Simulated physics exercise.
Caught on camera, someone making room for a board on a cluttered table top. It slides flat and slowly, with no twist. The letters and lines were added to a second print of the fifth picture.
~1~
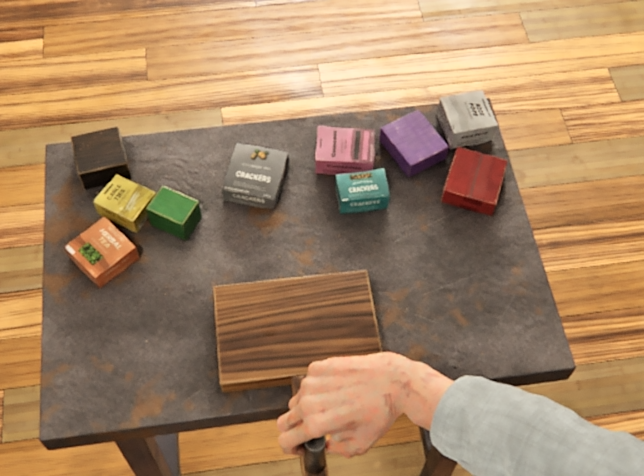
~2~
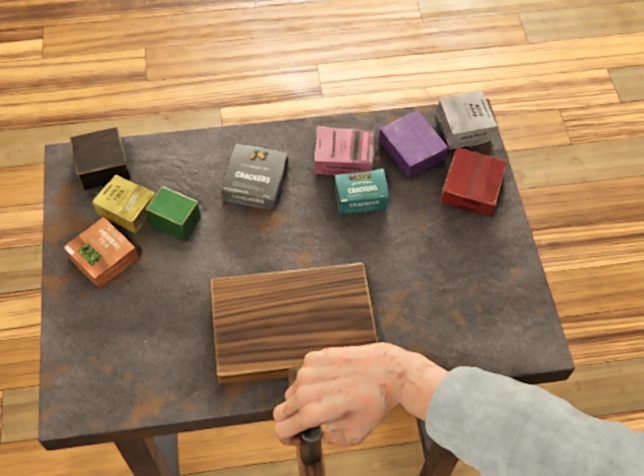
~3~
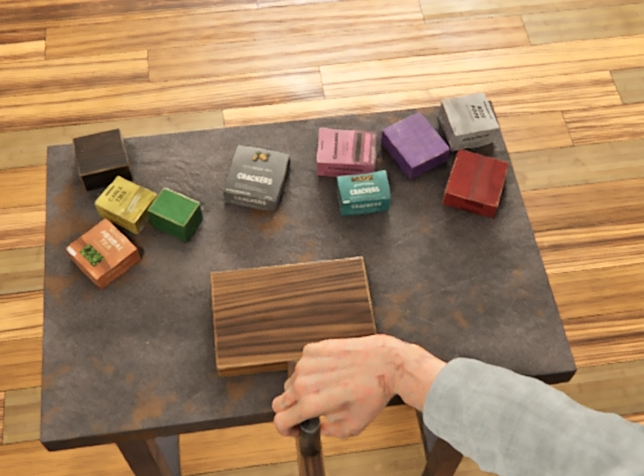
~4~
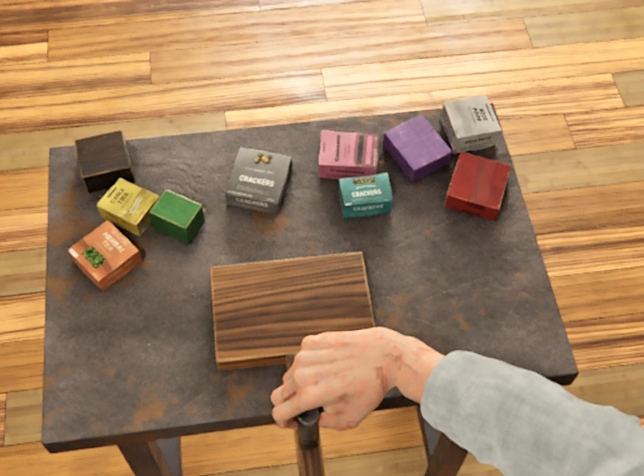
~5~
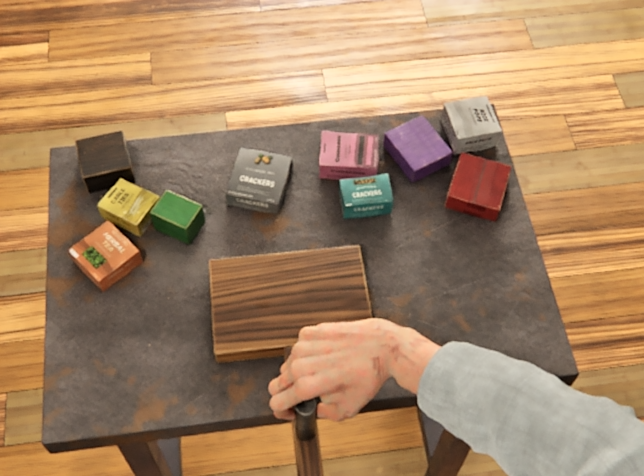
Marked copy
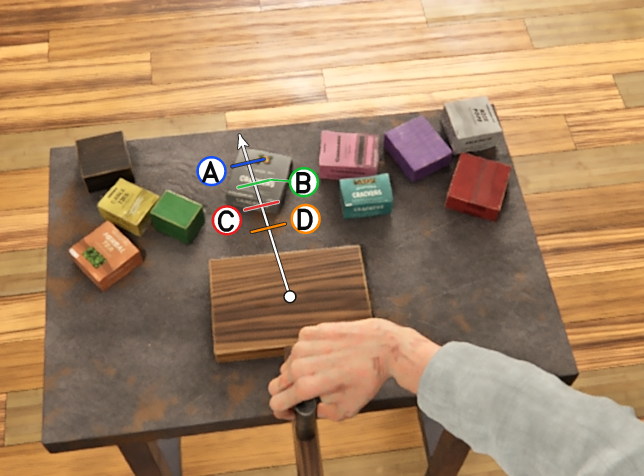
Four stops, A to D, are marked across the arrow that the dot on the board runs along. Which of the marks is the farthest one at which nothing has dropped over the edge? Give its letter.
Stop at B.
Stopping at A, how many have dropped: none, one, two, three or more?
One.
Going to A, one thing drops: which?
The grey packet goes over.
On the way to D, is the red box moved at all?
No.
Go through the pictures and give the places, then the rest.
Board (297, 325); turquoise box (362, 192); yellow box (126, 203), in the first frame.
Board (293, 317); green block (174, 214), in the second frame.
Board (293, 310); purple block (415, 146), in the third frame.
Board (292, 304); black block (105, 162), in the fourth frame.
Board (290, 297); orange packet (106, 256); white packet (471, 125); turquoise box (365, 197), in the fifth frame.
On the marked copy, A at (248, 163); B at (254, 184); C at (262, 206); D at (269, 228); the arrow from (290, 297) to (240, 135); the white dot at (290, 297).
With B. Early on, board (277, 259); black block (106, 162); white packet (471, 125).
Further on, board (264, 218); grey packet (251, 155); pink box (354, 144).
At the end, board (255, 190); grey packet (243, 130); pink box (353, 137); nothing has fallen.
As for the rest, A drops the grey packet; C is safe but short; D is safe but short.
